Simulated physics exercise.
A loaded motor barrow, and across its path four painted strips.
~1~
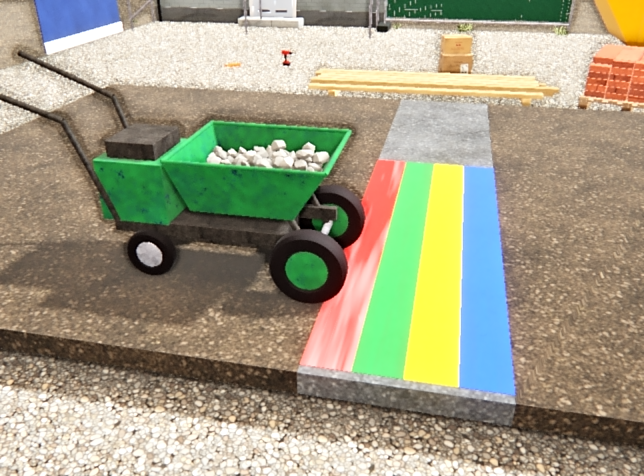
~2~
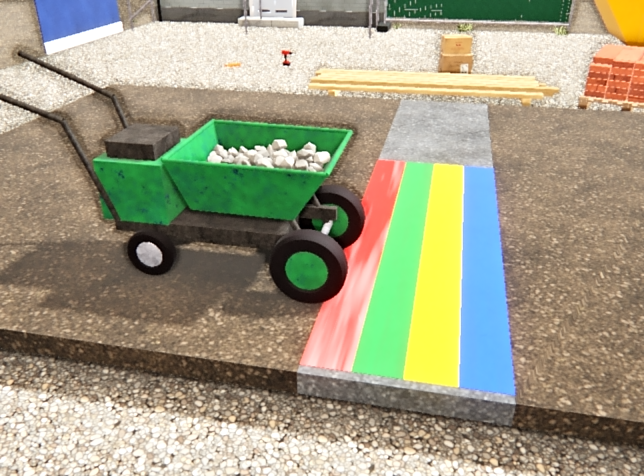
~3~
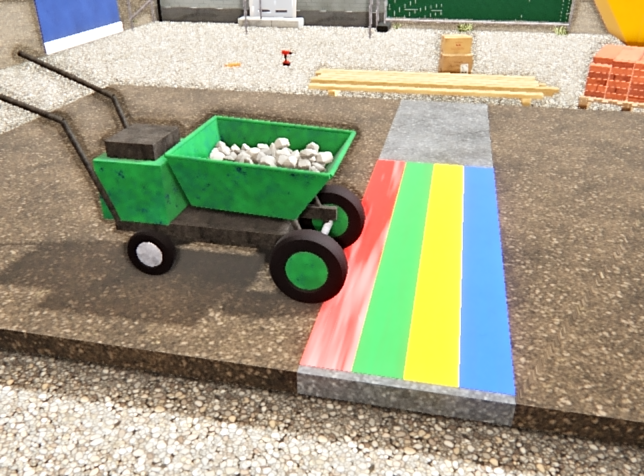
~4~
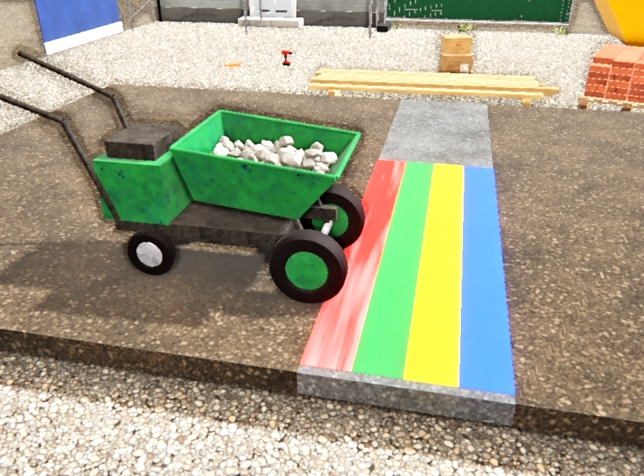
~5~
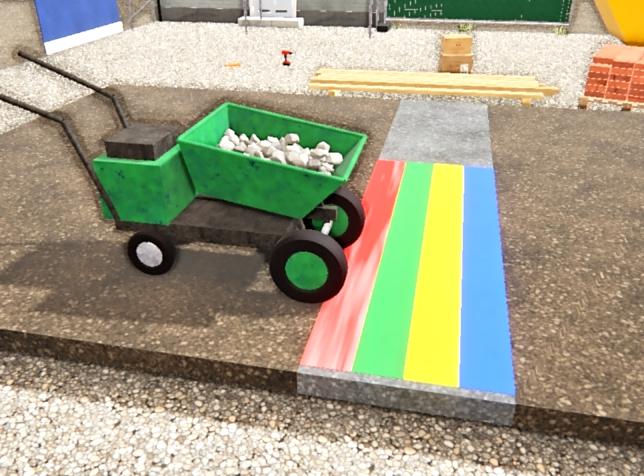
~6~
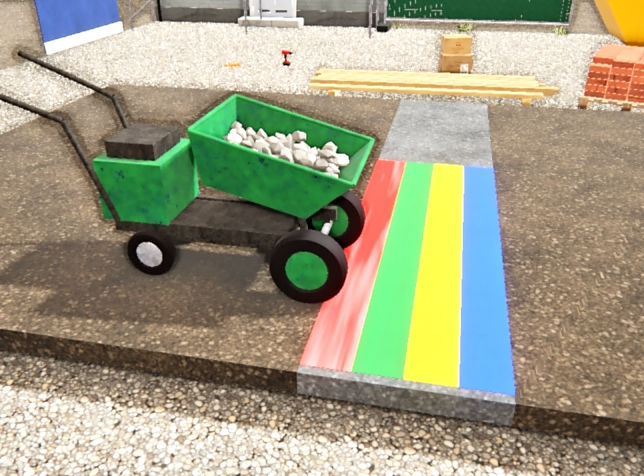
A green skip of pale broken stones tilts gradually forward to the right on a motor barrow, its rear edge rising while the wheels stay put. The barrow stands at left on a dark, speckled slab, beside red, green, yellow and blue strips running left to right. The unmoving view looks down across a gravel yard with planks and bricks behind, and nobody is seen.
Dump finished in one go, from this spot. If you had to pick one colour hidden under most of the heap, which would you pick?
I would pick yellow.
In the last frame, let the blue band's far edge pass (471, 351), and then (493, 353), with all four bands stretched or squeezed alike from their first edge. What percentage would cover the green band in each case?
Shares in turn: 0 %; 10 %.
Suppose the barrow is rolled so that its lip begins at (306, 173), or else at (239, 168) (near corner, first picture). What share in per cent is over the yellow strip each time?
You'd get 40 in a hundred the first time and 10 in a hundred the second.
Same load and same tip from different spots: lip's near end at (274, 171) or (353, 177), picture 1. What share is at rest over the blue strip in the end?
In turn, around 10 per cent and 40 per cent.
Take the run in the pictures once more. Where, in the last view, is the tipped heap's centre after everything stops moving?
Somewhere around (460, 281) in the final view.
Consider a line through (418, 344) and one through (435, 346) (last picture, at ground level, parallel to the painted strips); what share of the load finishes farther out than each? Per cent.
In order: Near 80 %, then 70 %.
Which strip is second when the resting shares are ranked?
It's blue next.
Just after the last frame, skip tipped steeply; every one in the skip.
A moment on, skip tipped right over; almost all in the skip; about a tenth over the yellow strip; just a few falling.
Further on, skip tipped right over; roughly a quarter in the skip; just a few over the green strip; roughly a third over the yellow strip; roughly a quarter over the blue strip; about a tenth off the paint.
When it is over, skip tipped right over; just a few in the skip; not one over the red strip; about a tenth over the green strip; roughly half over the yellow strip; roughly a quarter over the blue strip; roughly a quarter off the paint.
